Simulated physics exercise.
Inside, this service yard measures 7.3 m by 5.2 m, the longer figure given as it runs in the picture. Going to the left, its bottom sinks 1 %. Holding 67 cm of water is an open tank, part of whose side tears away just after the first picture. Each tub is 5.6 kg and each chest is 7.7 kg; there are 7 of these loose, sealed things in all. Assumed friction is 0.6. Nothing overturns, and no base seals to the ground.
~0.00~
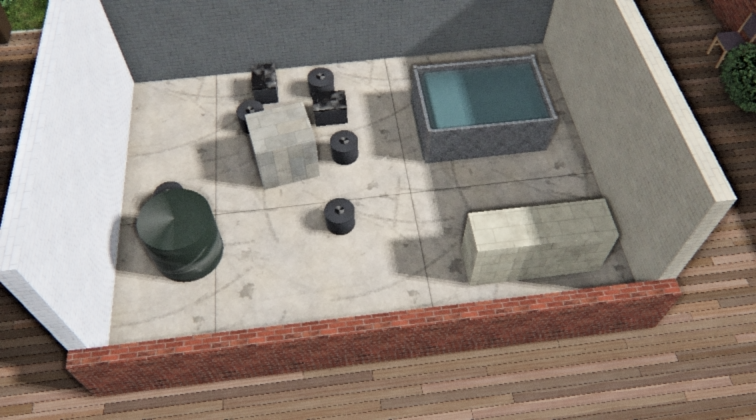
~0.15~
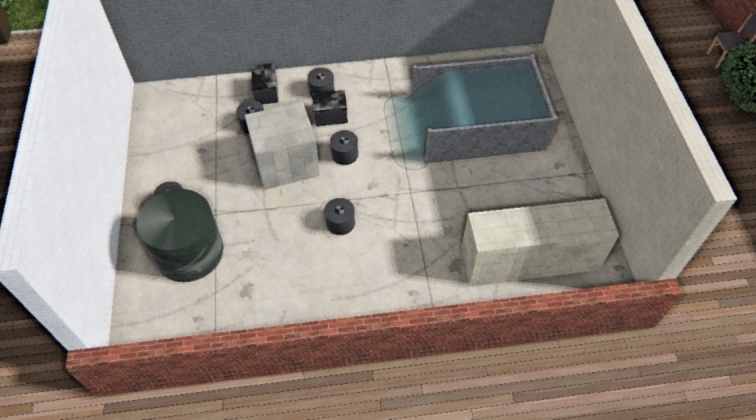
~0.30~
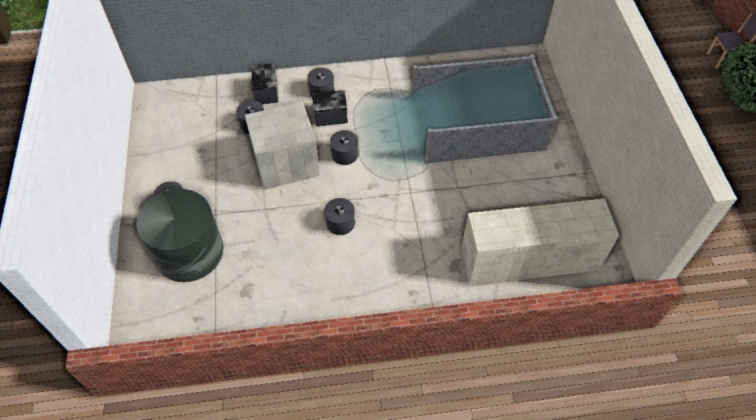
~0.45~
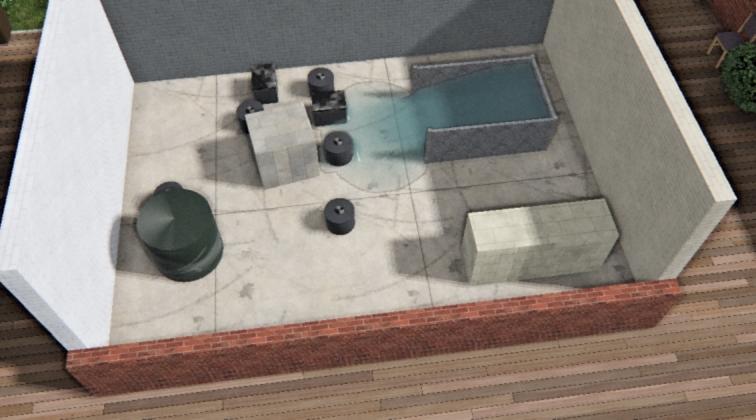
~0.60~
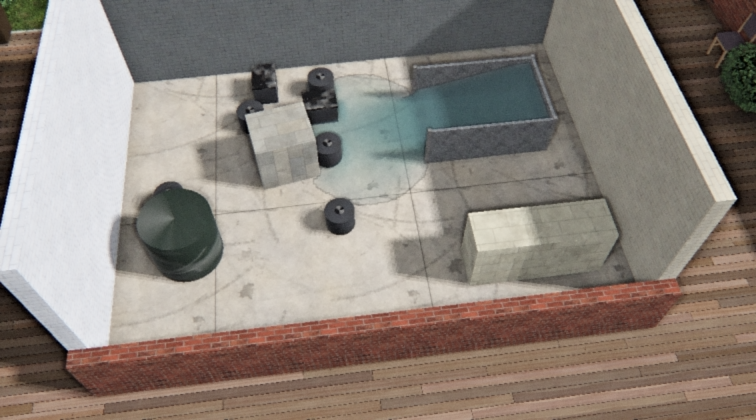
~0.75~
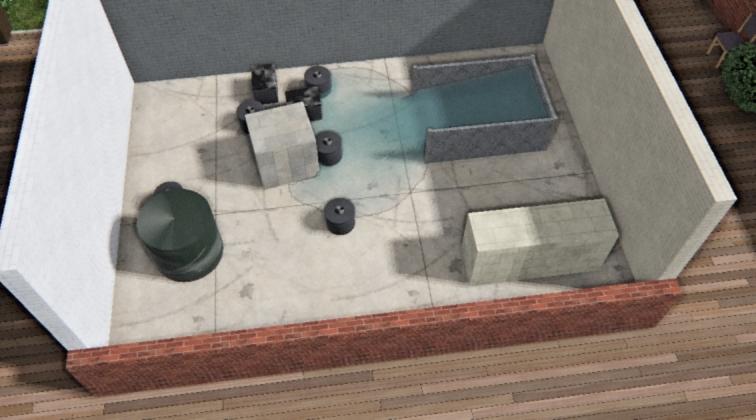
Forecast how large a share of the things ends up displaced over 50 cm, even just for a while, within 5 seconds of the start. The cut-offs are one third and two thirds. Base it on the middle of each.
I expect the share moved that far will be two thirds or over.
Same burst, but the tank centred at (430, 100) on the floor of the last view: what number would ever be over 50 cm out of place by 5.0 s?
Result: 7 of them.
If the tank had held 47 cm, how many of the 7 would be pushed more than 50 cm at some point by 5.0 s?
You'd get 6 in that case.
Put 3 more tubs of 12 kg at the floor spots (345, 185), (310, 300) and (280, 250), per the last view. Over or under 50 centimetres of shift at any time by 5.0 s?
Order as listed: Beyond half a metre / beyond half a metre / beyond half a metre.
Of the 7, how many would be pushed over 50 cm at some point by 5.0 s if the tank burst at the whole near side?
2.
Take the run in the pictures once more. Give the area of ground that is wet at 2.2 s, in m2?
Flooded: Near 21 m2.
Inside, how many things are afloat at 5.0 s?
Count: 7.
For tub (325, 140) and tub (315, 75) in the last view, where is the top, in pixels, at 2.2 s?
Around (324, 242) and (198, 71).
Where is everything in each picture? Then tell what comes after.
In the first picture, a chest at (330, 100) rests on the ground; a tub at (344, 141) rests on the ground; water covers 2.5 m2; 0 of 7 have shifted.
In the second picture, a chest at (330, 100) rests on the ground; a tub at (344, 141) rests on the ground; 3.2 m2 under water; 0 of 7 have shifted.
In the third picture, a chest at (330, 100) rests on the ground; a tub at (344, 141), on the bottom; 4.2 m2 under water; 0 of 7 have shifted.
In the fourth picture, a chest at (329, 100), on the bottom; a tub at (338, 142) rests on the ground, 10 cm from its start; water covers 5.4 m2; 1 of 7 have shifted.
In the fifth picture, a chest at (320, 99), on the bottom, 16 cm from its start; a tub at (327, 143) rests on the ground, 27 cm from its start; 6.7 m2 under water; 2 of 7 have shifted.
In the sixth picture, a chest at (303, 97) rests on the ground, 44 cm from its start; a tub at (327, 142), afloat, 27 cm from its start; water covers 8.0 m2; 3 of 7 have shifted.
After 1.1 s 2 of 7 are over 50 cm from their spots; 2 afloat.
After 2.2 s 6 of 7 are over 50 cm from their spots; 5 afloat.
After 3.5 s 6 of 7 are over 50 cm from their spots; 7 afloat.
After 5.0 s 6 of 7 are over 50 cm from their spots, and 6 have been at some point; 7 afloat.
